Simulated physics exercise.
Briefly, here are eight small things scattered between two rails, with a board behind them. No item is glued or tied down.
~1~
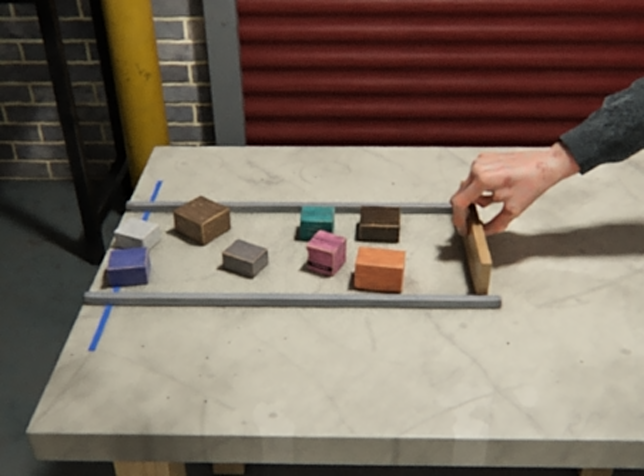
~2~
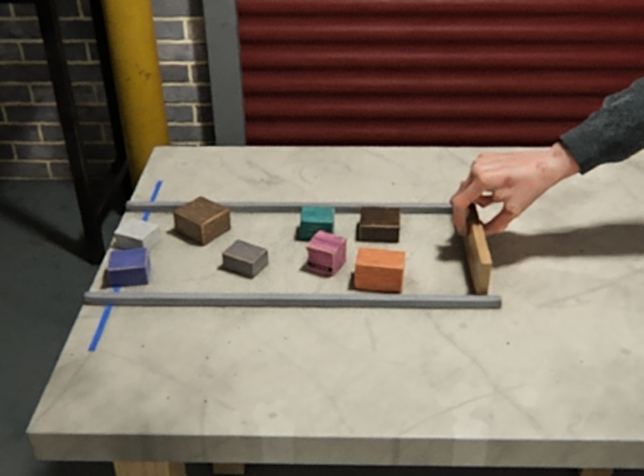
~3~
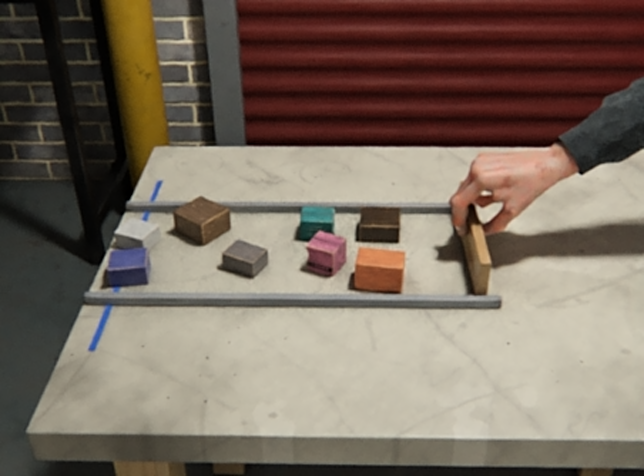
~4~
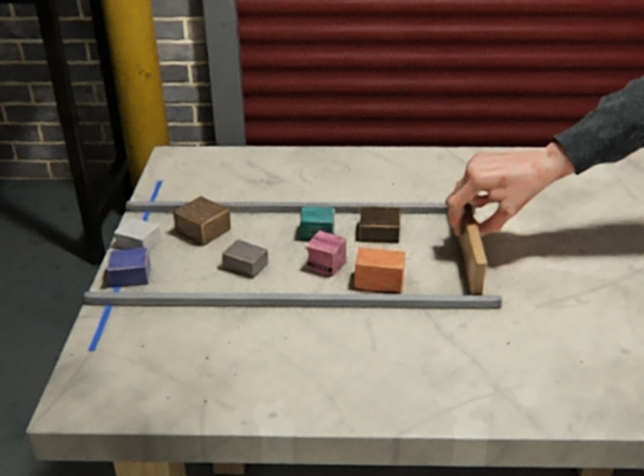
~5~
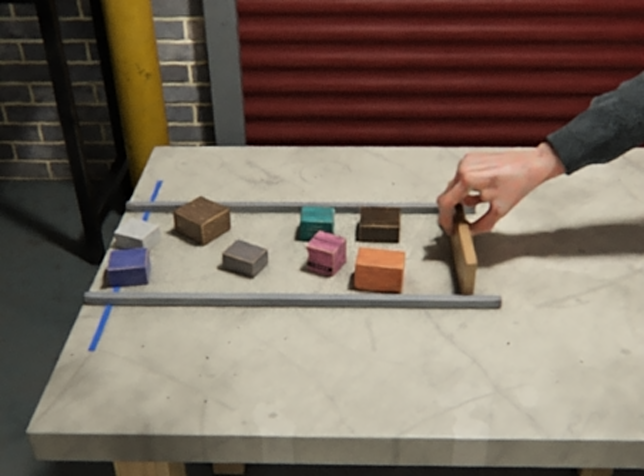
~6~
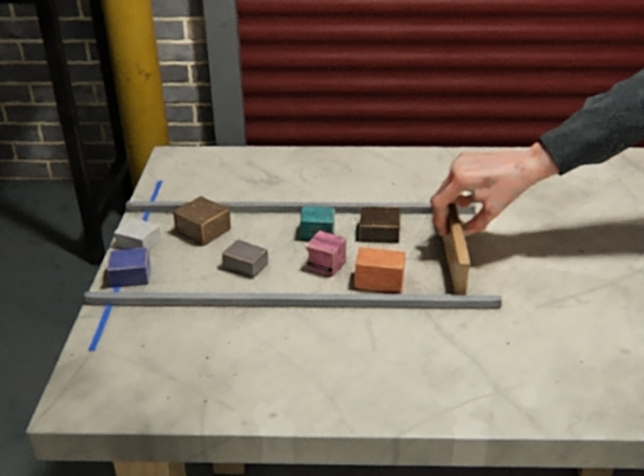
A wooden board held upright by a hand stayed still at first, then slid slightly left between two rails toward eight scattered colored blocks, which did not move.
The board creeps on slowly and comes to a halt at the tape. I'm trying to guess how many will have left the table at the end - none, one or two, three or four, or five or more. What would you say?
After that push five at the least come off the table.
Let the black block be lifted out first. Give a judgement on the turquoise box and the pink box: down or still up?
Looking at the two, the turquoise box stays up top and the pink box stays up top.
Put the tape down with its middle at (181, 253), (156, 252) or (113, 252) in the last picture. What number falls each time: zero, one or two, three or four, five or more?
One or two; three or four; five or more.
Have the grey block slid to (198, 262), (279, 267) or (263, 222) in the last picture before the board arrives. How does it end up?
Results in turn - not saved; not saved; not saved.
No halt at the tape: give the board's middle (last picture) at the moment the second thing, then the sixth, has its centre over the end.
I'd say close to (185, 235), then close to (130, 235).
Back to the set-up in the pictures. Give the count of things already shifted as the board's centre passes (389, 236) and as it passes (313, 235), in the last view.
Moved so far: 2, then 4.
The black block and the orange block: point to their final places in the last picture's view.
About (119, 224), and about (94, 270).
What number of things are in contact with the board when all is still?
I count 3 of them.
A little later, none off yet; white block at rest near (138, 236); blue block at rest near (130, 267); brown block at rest near (202, 220).
When it is over, the number that fall off is five or more; down, turquoise box, grey block, brown block, blue block and white block.
